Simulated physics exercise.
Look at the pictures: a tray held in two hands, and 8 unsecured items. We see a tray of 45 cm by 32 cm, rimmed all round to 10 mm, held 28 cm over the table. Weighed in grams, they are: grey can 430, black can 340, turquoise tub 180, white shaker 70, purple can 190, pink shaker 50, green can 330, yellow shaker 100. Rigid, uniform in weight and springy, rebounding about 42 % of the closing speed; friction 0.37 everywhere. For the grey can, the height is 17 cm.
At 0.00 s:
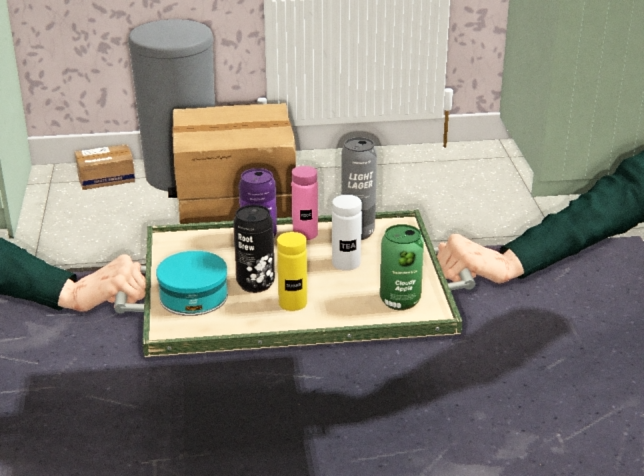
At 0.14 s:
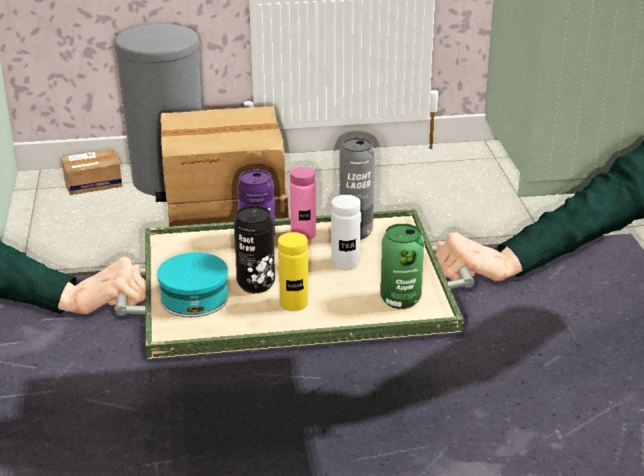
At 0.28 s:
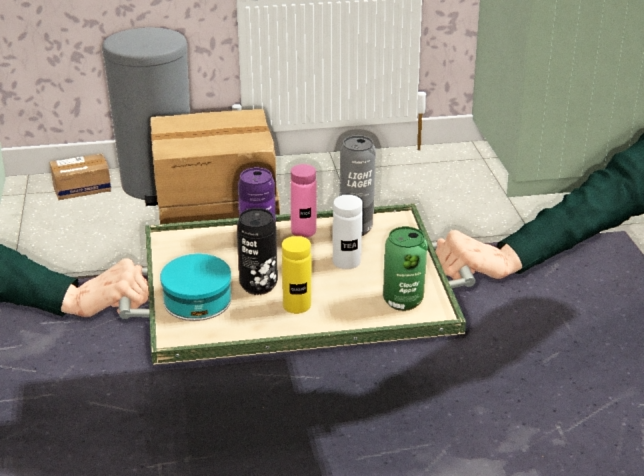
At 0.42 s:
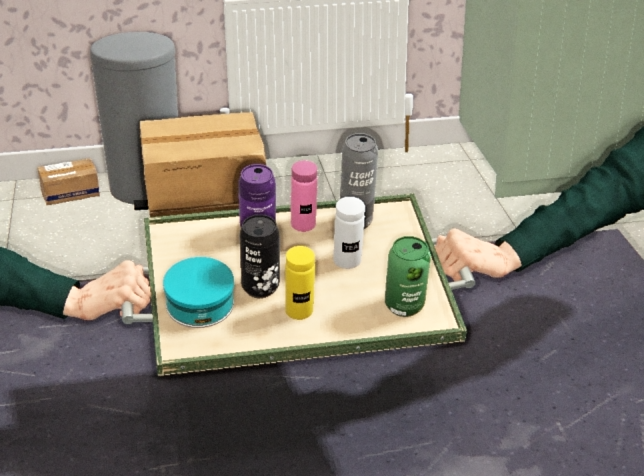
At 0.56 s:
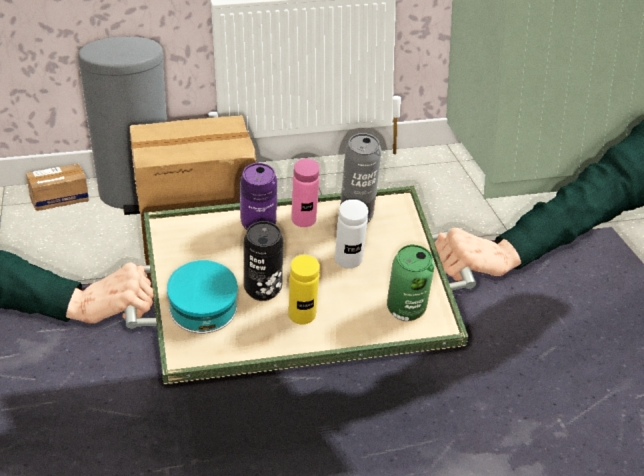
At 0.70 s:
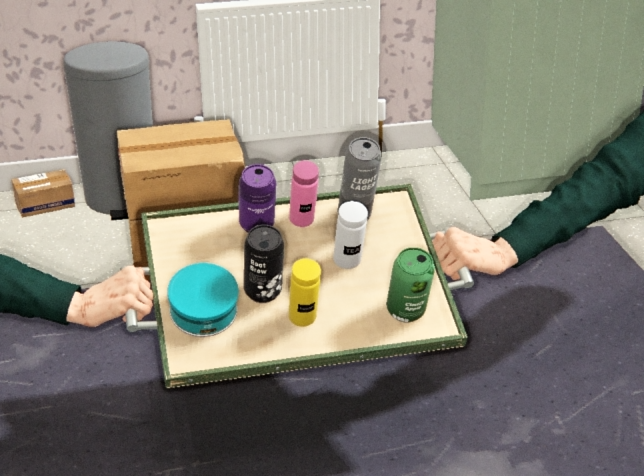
Two hands in dark green sleeves grip the side handles of a green-rimmed tray above a dark surface, seen from above, with boxes, a grey bin and a white radiator behind. On it stand a turquoise tub at left, black, purple and grey cans, pink, white and yellow shakers, and a green can at right. The tray starts level, then its near edge tilts steadily down, the items keeping their places on it, while the camera drifts and the background slides left.
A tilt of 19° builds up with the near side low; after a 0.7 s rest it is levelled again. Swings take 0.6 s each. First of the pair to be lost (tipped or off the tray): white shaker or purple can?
Of the two named, the first goes sooner.
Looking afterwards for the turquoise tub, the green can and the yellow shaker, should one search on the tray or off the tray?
Final state - the turquoise tub stays within bounds; the green can ends out of bounds; the yellow shaker ends out of bounds.
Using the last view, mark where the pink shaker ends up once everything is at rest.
Rest position, about (300, 267) px.
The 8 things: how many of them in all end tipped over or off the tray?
It comes to 5.
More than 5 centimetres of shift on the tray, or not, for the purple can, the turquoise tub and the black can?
In short, the purple can stays close to home, the turquoise tub stays close to home, the black can stays close to home.
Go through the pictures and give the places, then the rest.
Tray level; white shaker (347, 233); purple can (258, 207), in the first picture.
Tray level; turquoise tub (194, 285); pink shaker (303, 203), in the second picture.
Tray at 3°, near edge down; green can (405, 270); yellow shaker (297, 275), in the third picture.
Tray at 11°, near edge down; grey can (358, 184); black can (260, 258), in the fourth picture.
Tray at 17°, near edge down; turquoise tub (203, 297); pink shaker (305, 193), in the fifth picture.
Tray at 19°, near edge down; white shaker (350, 236); purple can (257, 201), in the sixth picture.
By 1.10 s, tray at 19°, near edge down; white shaker on its side near (346, 306); grey can on its side; pink shaker on its side.
By 1.40 s, tray at 19°, near edge down; green can now off the tray; white shaker on its side near (337, 314); grey can on its side.
By 1.70 s, tray at 10°, near edge down; yellow shaker now off the tray; white shaker on its side near (337, 305); grey can on its side.
By 2.20 s, tray level; white shaker on its side near (337, 295); grey can on its side; pink shaker on its side.
When it is over (2.5 s), off the tray, green can and yellow shaker; lying over on the tray, grey can, white shaker and pink shaker; the other 3 within 5 cm of the start. End places, in pixels of the last picture, white shaker near (337, 295), purple can near (256, 214). White shaker went at 1.00 s; purple can was never lost.
